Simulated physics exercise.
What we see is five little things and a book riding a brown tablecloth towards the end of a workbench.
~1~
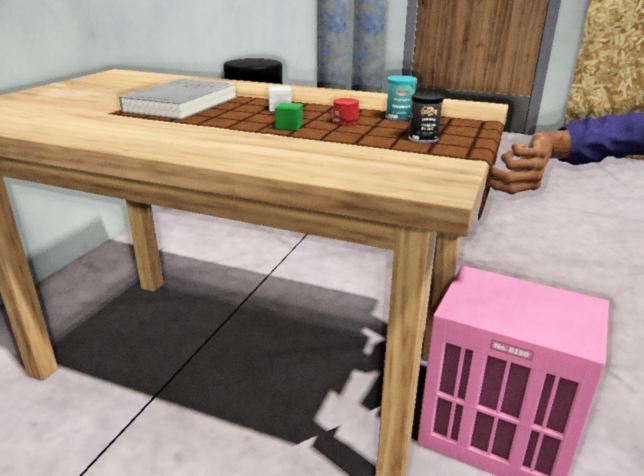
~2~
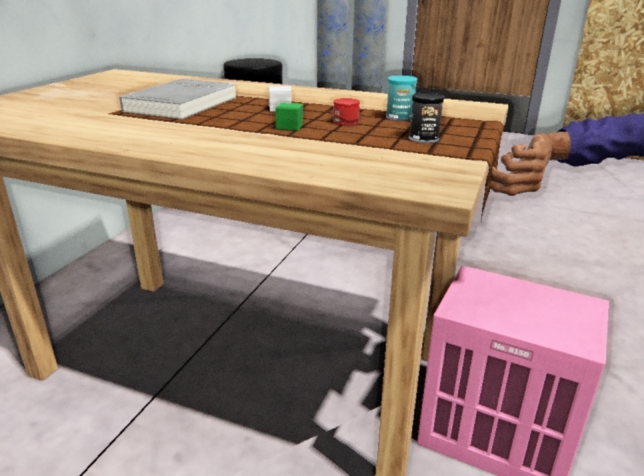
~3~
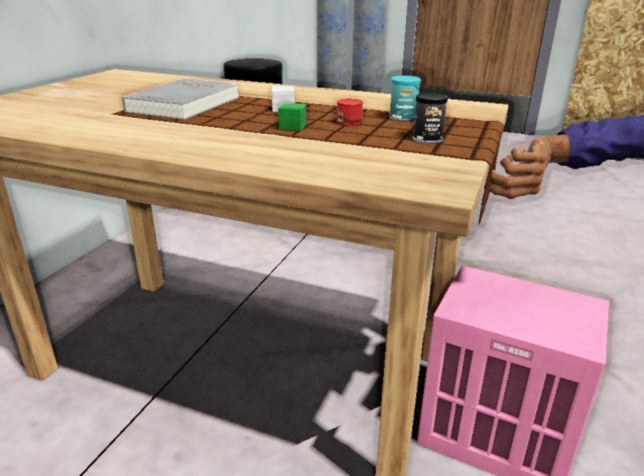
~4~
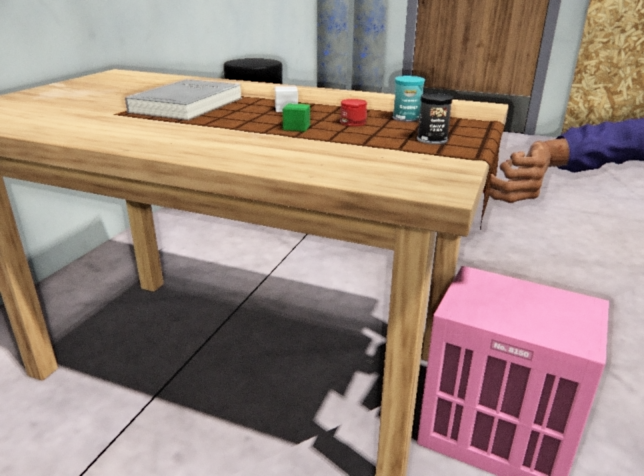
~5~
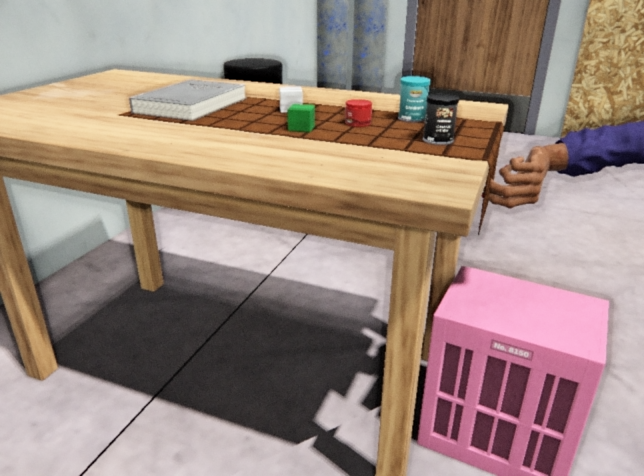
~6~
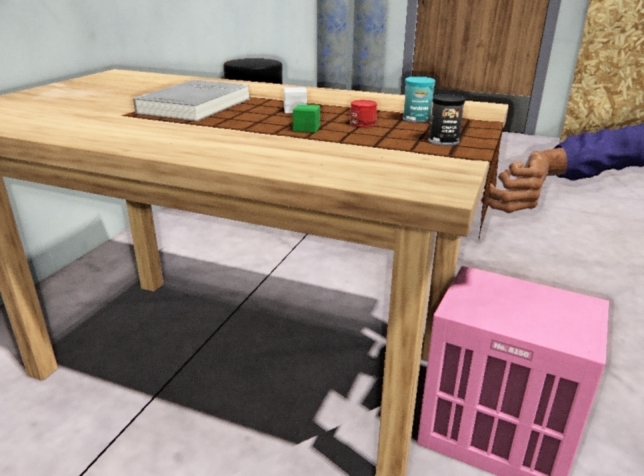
Hand at right drawing a brown checked cloth slowly rightward along a wooden table, carrying a book, cubes, red pot and cans.
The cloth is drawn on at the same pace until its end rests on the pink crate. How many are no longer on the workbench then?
The count of fallen things is two.
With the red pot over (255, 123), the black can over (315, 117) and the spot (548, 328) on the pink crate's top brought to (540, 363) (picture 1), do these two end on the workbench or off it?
The red pot holds on, the black can remains up.
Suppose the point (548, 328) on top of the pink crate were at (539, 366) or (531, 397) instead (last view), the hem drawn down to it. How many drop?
Over the edge go 3 and 4.
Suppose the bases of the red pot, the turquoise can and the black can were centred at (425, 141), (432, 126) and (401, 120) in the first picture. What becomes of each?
The red pot is carried off; the turquoise can comes down; the black can comes down.
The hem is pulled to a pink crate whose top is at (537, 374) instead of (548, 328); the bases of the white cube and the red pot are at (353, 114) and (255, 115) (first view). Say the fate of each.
The white cube falls; the red pot keeps its place on top.
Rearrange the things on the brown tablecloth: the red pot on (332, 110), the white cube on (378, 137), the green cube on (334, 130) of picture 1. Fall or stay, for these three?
The red pot keeps its place on top; the white cube comes down; the green cube does not fall.
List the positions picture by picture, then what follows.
The first frame shows hem (479, 221); black can (428, 96); turquoise can (402, 78); red pot (346, 101); green cube (289, 105); white cube (280, 88); top of the crate (548, 329).
The second frame shows hem (481, 222); black can (428, 96).
The third frame shows hem (479, 225); turquoise can (406, 79).
The fourth frame shows hem (481, 230); red pot (354, 102); top of the crate (548, 329).
The fifth frame shows hem (479, 235); green cube (301, 107).
The sixth frame shows hem (479, 240); black can (449, 97); turquoise can (420, 80); red pot (364, 103); green cube (307, 107); white cube (295, 89).
Soon after, hem near (480, 260); black can gone.
Then, hem on the crate; black can and turquoise can gone.
At rest, hem on the crate; black can and turquoise can gone. It carries off two.
